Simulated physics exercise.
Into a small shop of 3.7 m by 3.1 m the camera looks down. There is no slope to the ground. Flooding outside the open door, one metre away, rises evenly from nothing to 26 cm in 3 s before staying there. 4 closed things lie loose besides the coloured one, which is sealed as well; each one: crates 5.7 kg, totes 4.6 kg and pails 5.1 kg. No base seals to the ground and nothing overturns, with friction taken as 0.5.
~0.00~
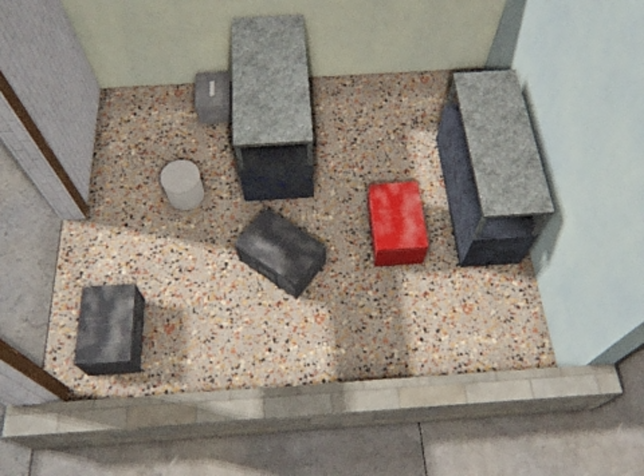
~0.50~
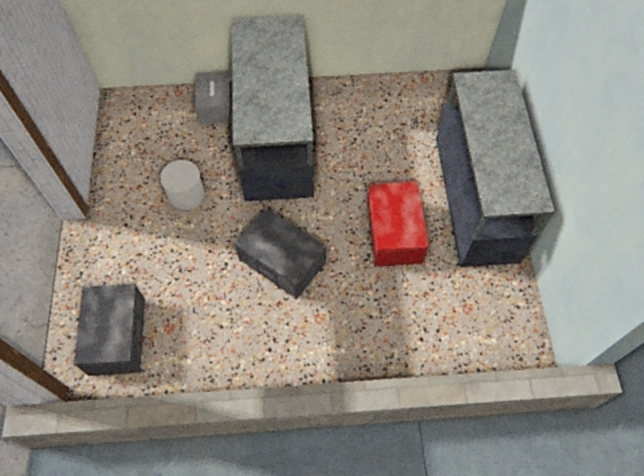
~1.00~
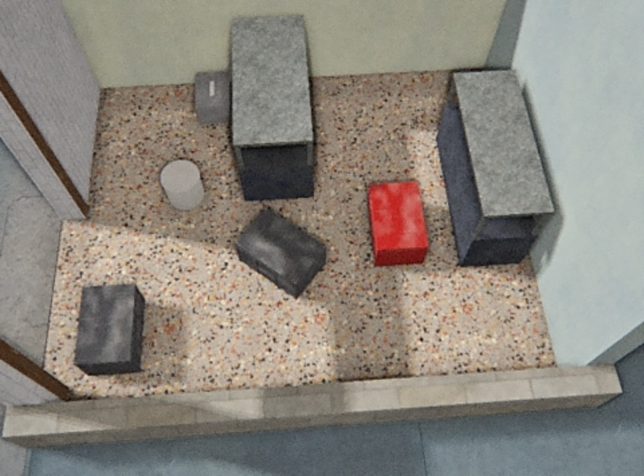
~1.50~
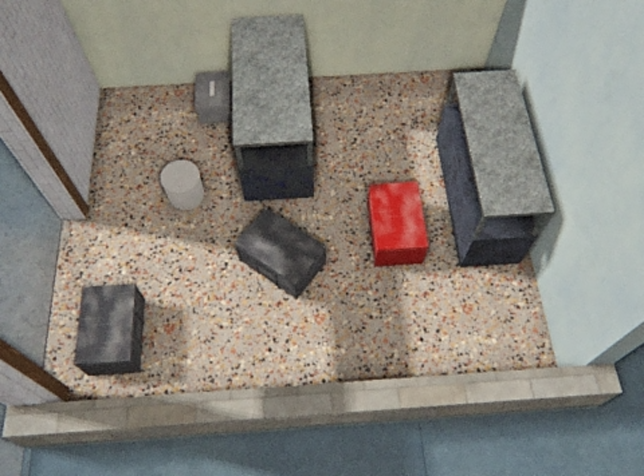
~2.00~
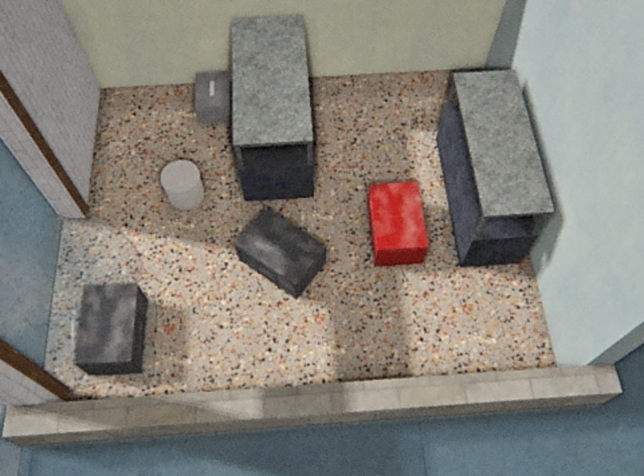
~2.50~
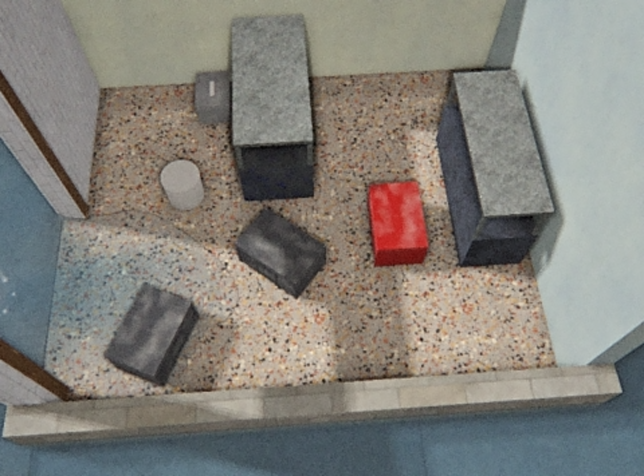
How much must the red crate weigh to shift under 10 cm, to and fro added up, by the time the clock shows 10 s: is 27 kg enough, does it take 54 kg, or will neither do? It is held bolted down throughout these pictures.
Neither mass.
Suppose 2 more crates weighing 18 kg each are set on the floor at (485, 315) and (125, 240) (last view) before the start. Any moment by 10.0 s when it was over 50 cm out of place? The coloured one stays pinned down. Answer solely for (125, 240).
For that spot the answer is greater than that.
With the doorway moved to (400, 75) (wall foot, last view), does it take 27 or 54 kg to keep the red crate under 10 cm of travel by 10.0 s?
Both fall short.
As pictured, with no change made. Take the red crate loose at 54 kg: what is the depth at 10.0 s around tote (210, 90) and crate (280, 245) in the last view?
Depth approx. 9 cm / 23 cm.
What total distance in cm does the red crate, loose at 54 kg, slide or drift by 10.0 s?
I'd put it near 60 cm in all.
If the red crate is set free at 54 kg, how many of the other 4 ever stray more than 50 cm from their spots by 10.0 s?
The total is 4.
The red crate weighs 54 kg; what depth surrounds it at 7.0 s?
About 14 cm.
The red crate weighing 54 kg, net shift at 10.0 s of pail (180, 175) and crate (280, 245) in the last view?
In turn: 80 cm, 120 cm.
After 3.5 s the red crate would be 0 cm from its start with 27 kg and 0 cm from its start with 54 kg; 0 cm of water round it then.
After 4.5 s the red crate would be 27 cm from its start with 27 kg and 0 cm from its start with 54 kg; 7 cm of water round it then.
After 7.0 s the red crate would be 48 cm from its start with 27 kg and 1 cm from its start with 54 kg; 14 cm of water round it then.
After 10.0 s the red crate would be 98 cm from its start with 27 kg and 62 cm from its start with 54 kg; 24 cm of water round it then.
